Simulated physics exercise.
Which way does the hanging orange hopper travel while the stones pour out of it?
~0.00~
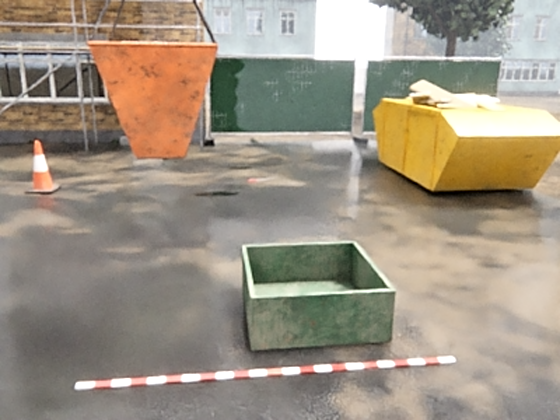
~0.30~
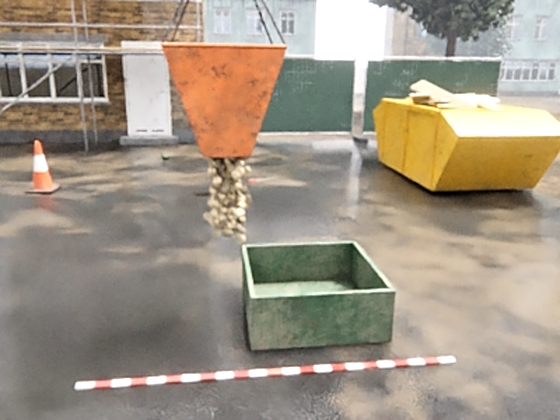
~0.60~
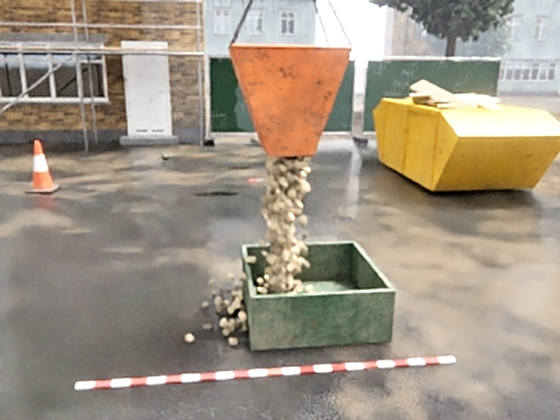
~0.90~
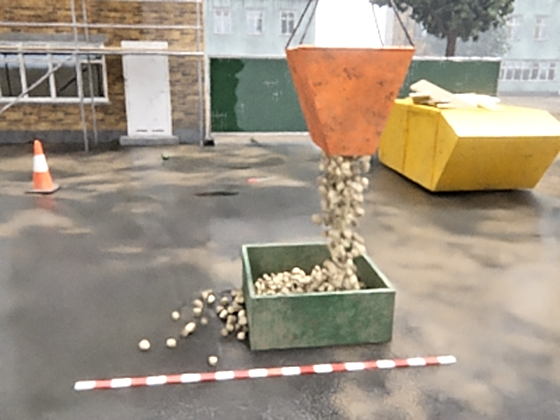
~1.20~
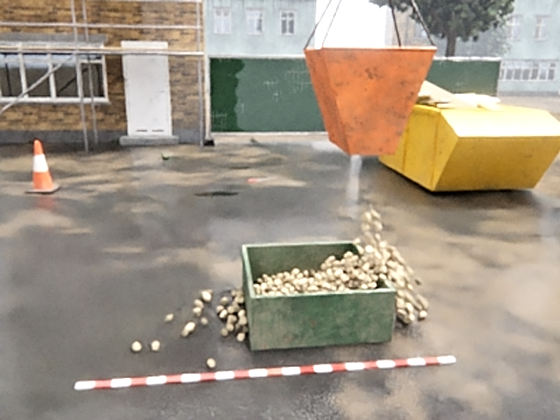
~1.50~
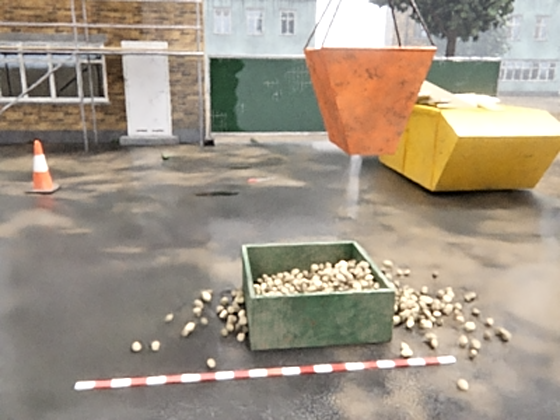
It travels to the right, passing above the green bin before it comes to a stop.
